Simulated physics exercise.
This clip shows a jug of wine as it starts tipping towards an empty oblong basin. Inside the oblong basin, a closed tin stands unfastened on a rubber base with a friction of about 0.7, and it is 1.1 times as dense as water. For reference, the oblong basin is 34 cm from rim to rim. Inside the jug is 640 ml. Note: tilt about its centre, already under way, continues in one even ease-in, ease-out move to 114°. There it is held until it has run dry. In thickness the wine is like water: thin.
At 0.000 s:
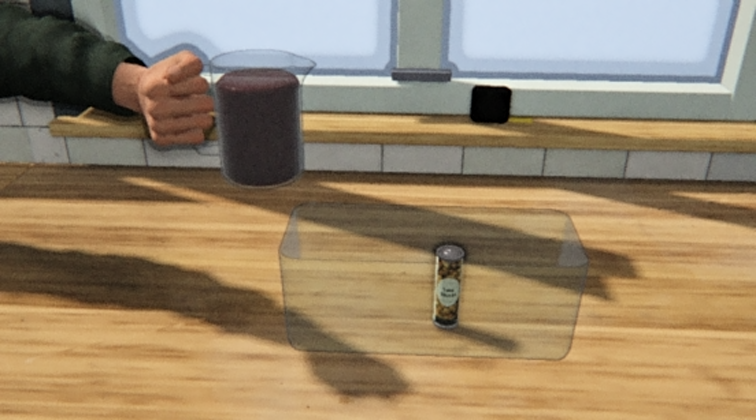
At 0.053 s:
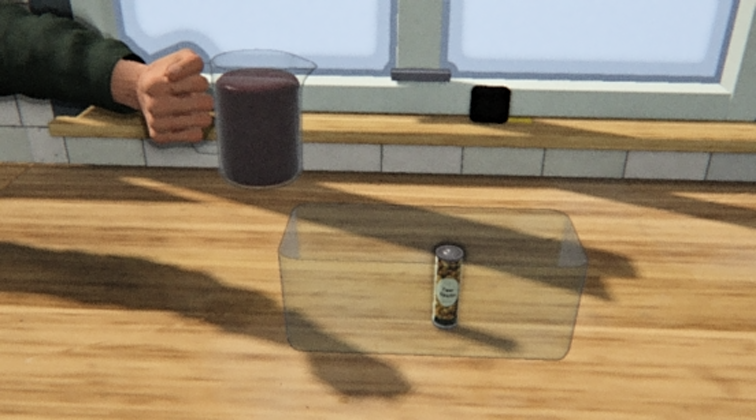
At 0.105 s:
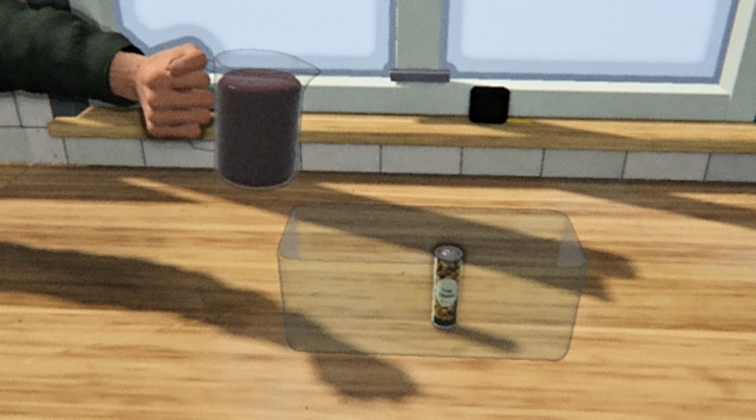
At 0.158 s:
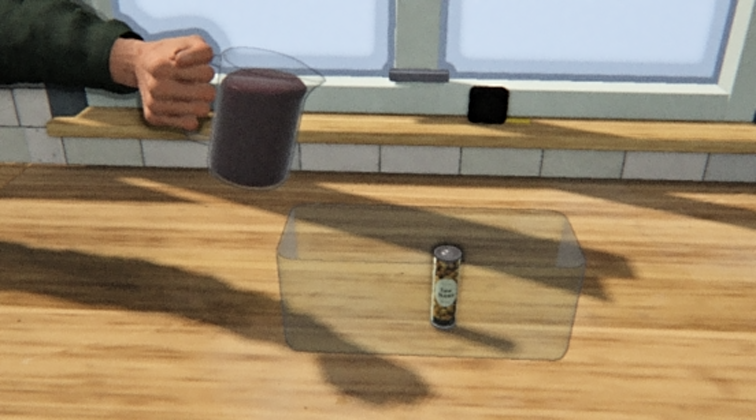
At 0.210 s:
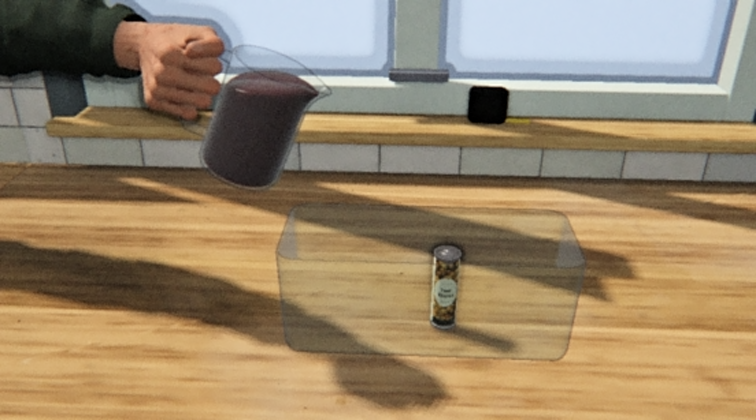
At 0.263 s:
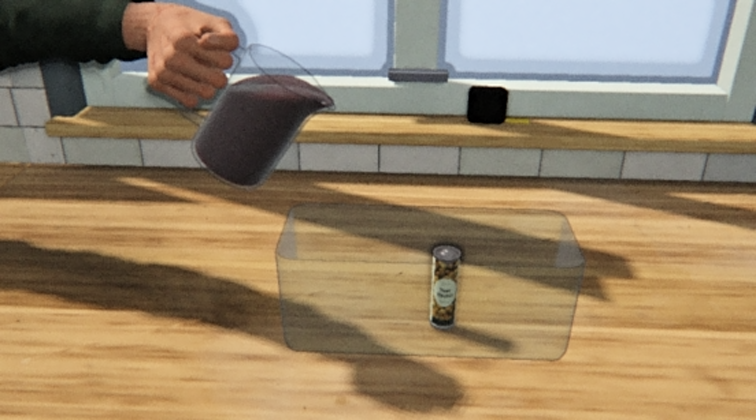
A hand tilts a glass jug of dark wine rightward above a clear basin holding a tin.
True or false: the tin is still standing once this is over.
True.
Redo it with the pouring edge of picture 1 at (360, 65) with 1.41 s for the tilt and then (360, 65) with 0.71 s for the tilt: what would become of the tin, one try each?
Run one: It tumbles. Run two: It tumbles.
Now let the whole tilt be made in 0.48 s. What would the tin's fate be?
Then the tin does not tip.
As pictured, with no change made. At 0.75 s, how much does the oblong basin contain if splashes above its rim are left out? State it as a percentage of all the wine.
That comes to about 74 percent.
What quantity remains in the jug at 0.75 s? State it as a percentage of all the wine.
Close to 12 in a hundred.
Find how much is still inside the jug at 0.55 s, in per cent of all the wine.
Around 60 percent.
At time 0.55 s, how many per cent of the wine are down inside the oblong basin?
Some 18 per cent.
After 0.55 s the tilt is 100° and 61 per cent is still to pour; the tin stands where it began.
After 0.75 s the tilt is 114° and 13 per cent is still to pour; the tin stands where it began.
After 0.97 s the tilt is 114° and 1 per cent is still to pour; the tin stands where it began.
After 1.21 s the tilt is 114° and 0 per cent is still to pour; the tin stands where it began.
In the end the tin stands where it began.
